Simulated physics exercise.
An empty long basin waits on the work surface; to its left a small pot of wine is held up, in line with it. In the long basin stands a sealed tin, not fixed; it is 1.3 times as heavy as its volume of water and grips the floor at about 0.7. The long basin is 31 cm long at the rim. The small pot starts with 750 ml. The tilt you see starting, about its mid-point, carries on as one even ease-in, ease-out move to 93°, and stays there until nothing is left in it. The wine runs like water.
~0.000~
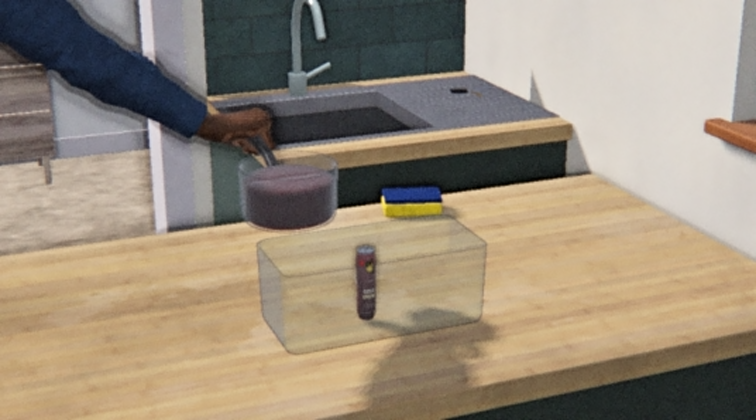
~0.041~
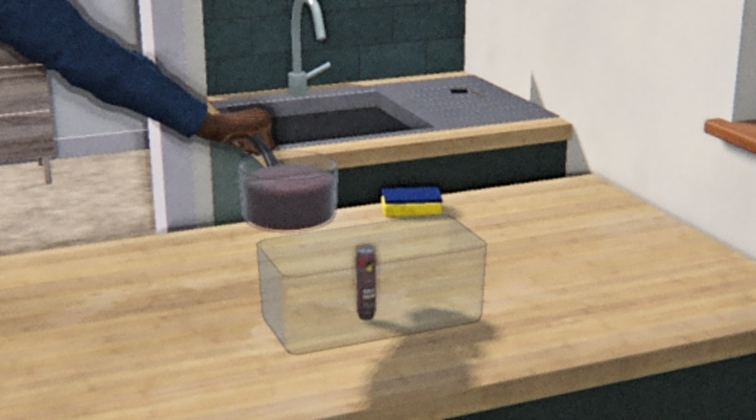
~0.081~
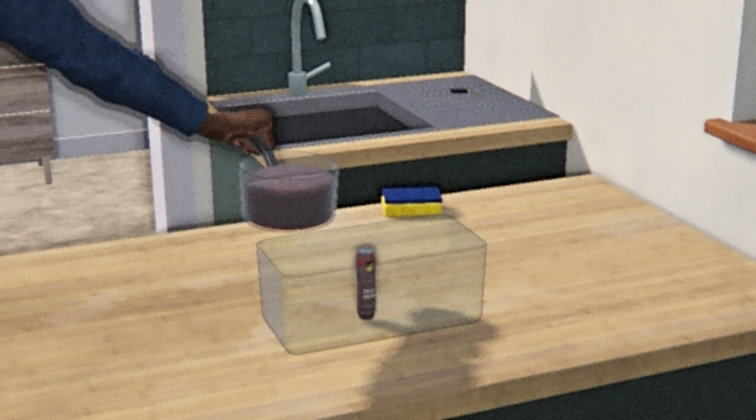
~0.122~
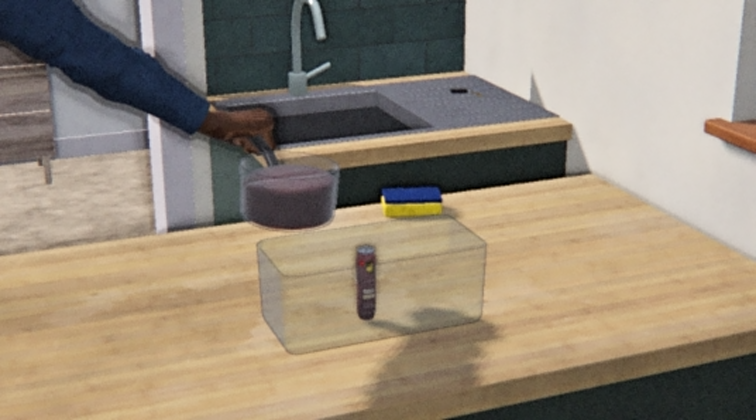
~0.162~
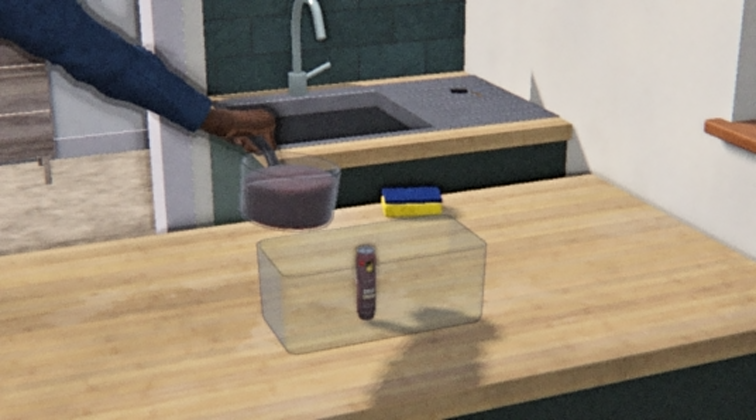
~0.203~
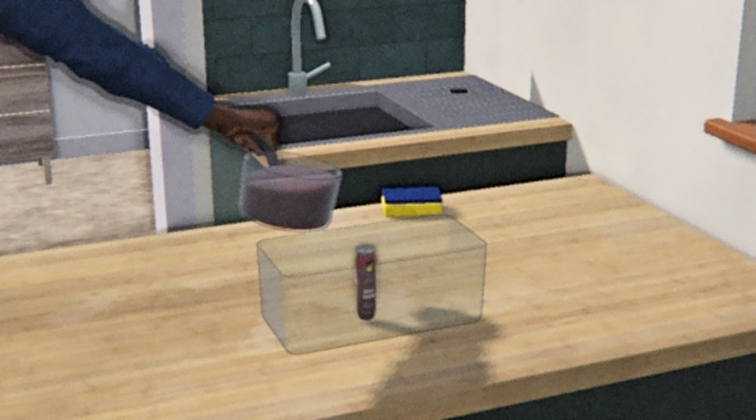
The footage shows a hand holding a small clear pot of dark wine above a wooden counter, left of an empty see-through basin with a small tin standing by it; the pot stays level, then starts tilting slightly rightward.
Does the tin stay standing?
It stays up.
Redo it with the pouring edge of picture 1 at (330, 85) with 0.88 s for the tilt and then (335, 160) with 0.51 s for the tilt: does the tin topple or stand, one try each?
First it stays up; then it topples.
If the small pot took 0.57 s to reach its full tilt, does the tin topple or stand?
The tin topples.
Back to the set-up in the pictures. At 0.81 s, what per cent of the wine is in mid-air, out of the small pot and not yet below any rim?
Near 9 in a hundred.
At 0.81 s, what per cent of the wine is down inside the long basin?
About 72 per cent.
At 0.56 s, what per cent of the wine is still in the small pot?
Near 68 in a hundred.
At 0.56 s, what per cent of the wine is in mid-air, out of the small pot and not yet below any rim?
About 24 per cent.
By 0.56 s the tilt is 65° and 69 per cent is still to pour; the tin stands where it began.
By 0.81 s the tilt is 92° and 19 per cent is still to pour; the tin stands where it began.
By 1.09 s the tilt is 93° and 5 per cent is still to pour; the tin stands where it began.
By 1.38 s the tilt is 93° and 1 per cent is still to pour; the tin stands where it began.
At rest the tin stands where it began.
